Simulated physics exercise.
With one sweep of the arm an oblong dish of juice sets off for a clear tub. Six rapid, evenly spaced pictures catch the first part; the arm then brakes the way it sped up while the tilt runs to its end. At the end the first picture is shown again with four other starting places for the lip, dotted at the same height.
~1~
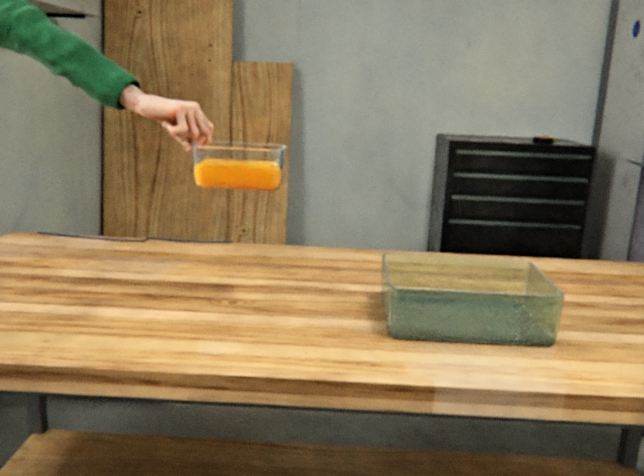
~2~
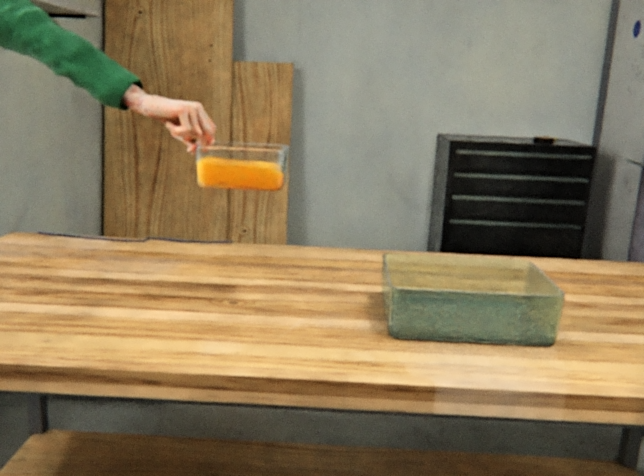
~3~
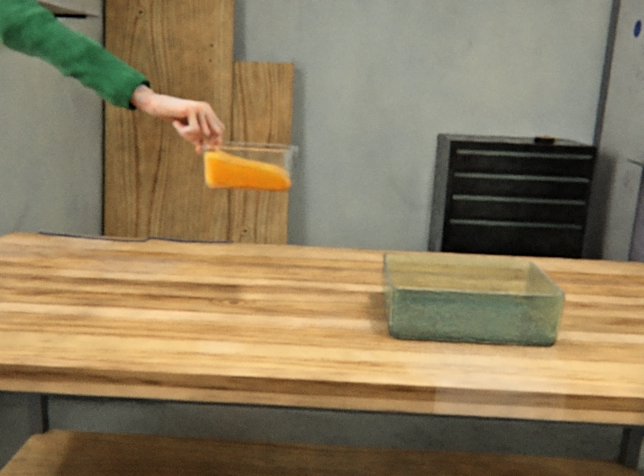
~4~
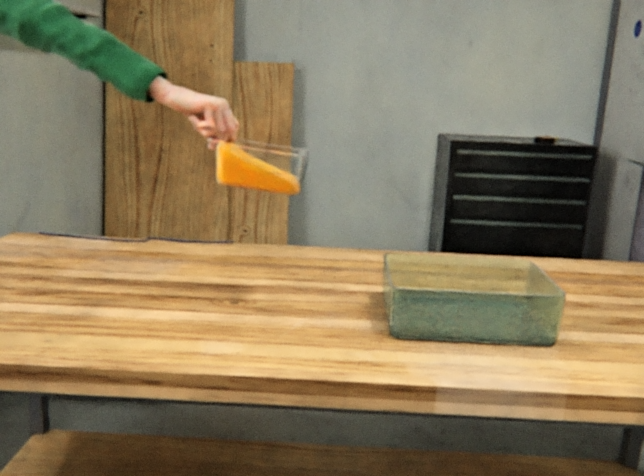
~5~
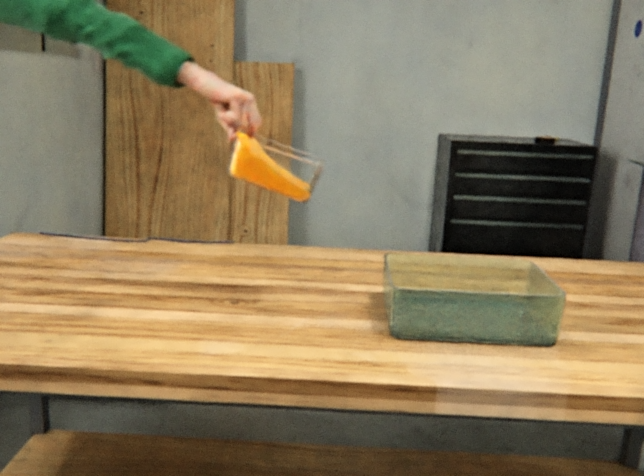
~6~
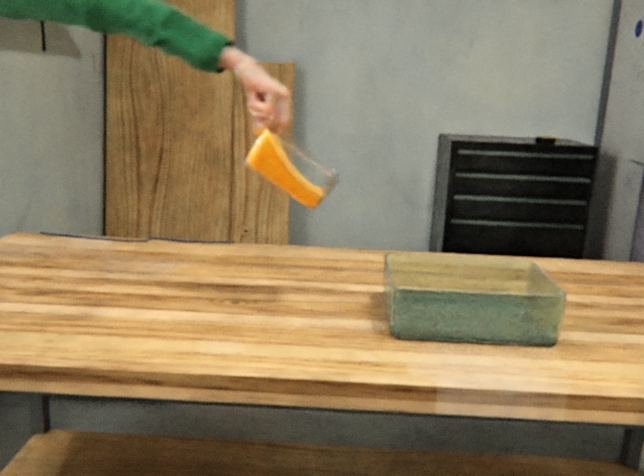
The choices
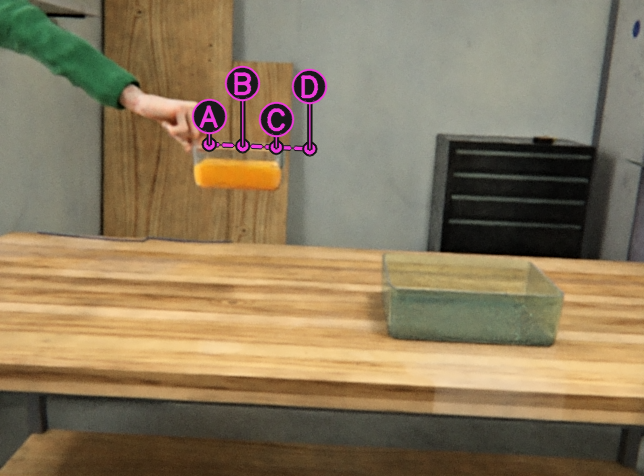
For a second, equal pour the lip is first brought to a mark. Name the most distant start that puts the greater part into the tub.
The answer is dot B.
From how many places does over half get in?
Three.
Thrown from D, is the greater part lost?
No, not at all.
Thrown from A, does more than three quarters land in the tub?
No, it does not.
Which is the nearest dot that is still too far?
Here it is dot A.
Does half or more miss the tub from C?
No, not at all.
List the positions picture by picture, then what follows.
Upright, lip at (283, 147); tub from (387, 336) to (555, 345); nothing has left yet, in the first picture.
Upright, lip at (286, 147); nothing has left yet, in the second picture.
Upright, lip at (294, 148); nothing has left yet, in the third picture.
Tipped about 6°, lip at (307, 153); nothing has left yet, in the fourth picture.
Tipped about 17°, lip at (323, 163); juice is over the rim, down to (247, 136), in the fifth picture.
Tipped about 32°, lip at (338, 175); juice is over the rim, down to (259, 133), in the sixth picture.
On the marked copy, A at (209, 144); B at (242, 145); C at (276, 147); D at (309, 148).
For dot A, about 26 % lands in the tub, 68 % falls short and 6 % goes beside or beyond.
For dot B, about 66 % lands in the tub, 25 % falls short and 9 % goes beside or beyond.
For dot C, about 73 % lands in the tub, 16 % falls short and 10 % goes beside or beyond.
For dot D, about 81 % lands in the tub, 7 % falls short and 11 % goes beside or beyond.
